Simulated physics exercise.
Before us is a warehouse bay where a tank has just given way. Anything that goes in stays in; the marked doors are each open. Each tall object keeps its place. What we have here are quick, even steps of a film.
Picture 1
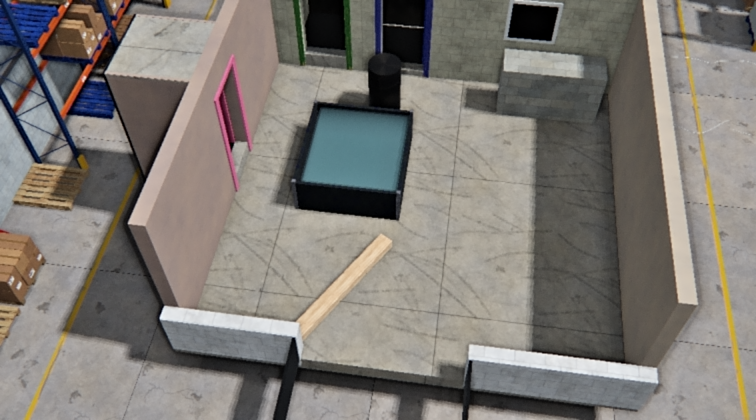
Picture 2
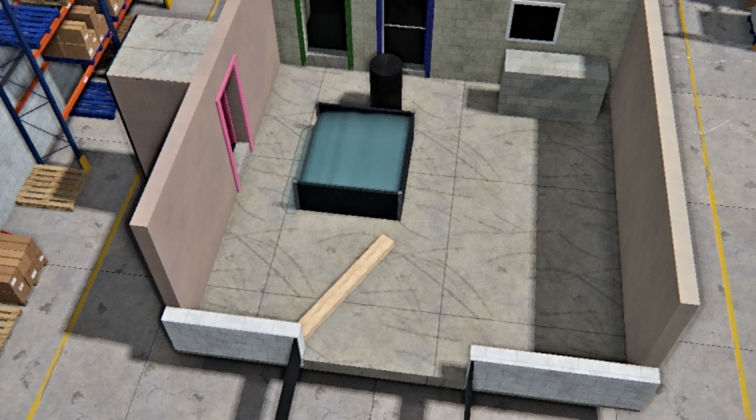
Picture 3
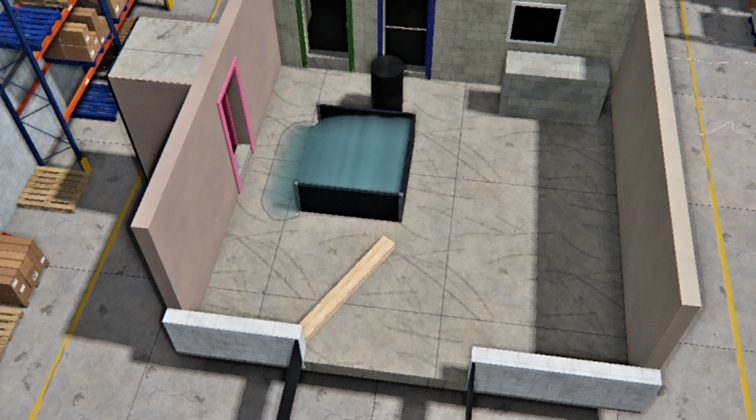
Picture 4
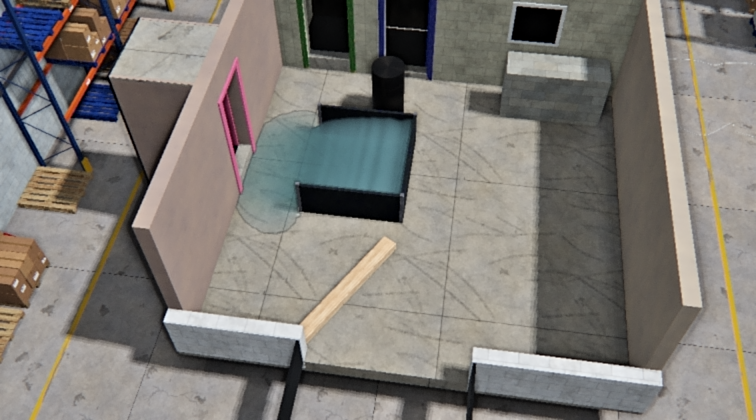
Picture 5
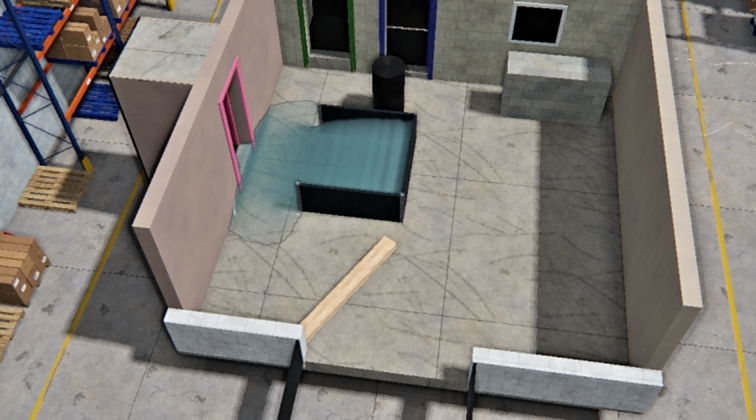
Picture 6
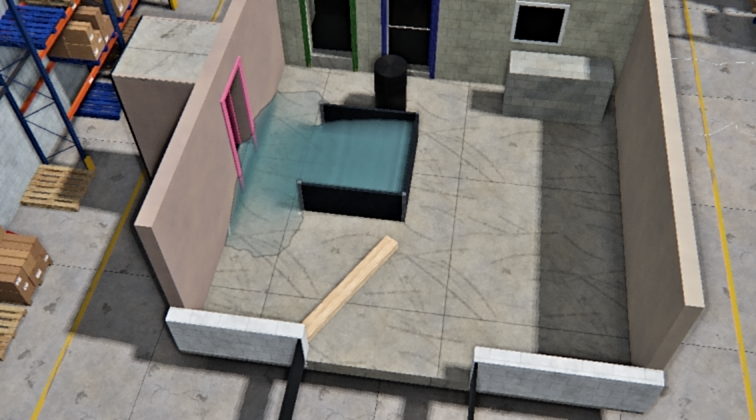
Teal water pouring from the open left side of a black tank and spreading across concrete to the pink-framed doorway wall.
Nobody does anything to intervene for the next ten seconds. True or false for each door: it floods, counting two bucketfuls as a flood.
Pink door - true; green door - false; blue door - false.
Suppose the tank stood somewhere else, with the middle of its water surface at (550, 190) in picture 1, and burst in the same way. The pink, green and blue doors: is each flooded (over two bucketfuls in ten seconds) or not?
In short: Pink keeps below it; green is under; blue stays under.
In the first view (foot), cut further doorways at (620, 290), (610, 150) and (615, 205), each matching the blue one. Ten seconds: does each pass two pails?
Below, below, below.
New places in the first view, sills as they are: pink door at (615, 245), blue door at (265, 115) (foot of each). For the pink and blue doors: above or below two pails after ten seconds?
Well, pink door never reaches it while blue door crosses the line.
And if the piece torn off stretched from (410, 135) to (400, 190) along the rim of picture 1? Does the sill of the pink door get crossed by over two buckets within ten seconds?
Pink door: Remains below.
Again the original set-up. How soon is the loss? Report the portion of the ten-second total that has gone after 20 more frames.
Log: Around 85 %, estimated.
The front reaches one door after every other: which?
Going by the pictures, I'd say the blue door.
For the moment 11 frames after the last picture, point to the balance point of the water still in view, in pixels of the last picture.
I'd put it at around (301, 171).
A moment on, water covers 15 % of the floor; the pink door over two buckets in, the green door not reached, the blue door not reached.
Next, water covers 25 % of the floor; the pink door far over two buckets in, the green door wet at the sill, nothing in, the blue door wet at the sill, nothing in.
Then, water covers 40 % of the floor; the pink door far over two buckets in, the green door wet at the sill, nothing in, the blue door wet at the sill, nothing in.
Later, water covers 65 % of the floor; the pink door far over two buckets in, the green door wet at the sill, nothing in, the blue door wet at the sill, nothing in.
In the end, water covers 85 % of the floor; the pink door far over two buckets in, the green door wet at the sill, nothing in, the blue door wet at the sill, nothing in.
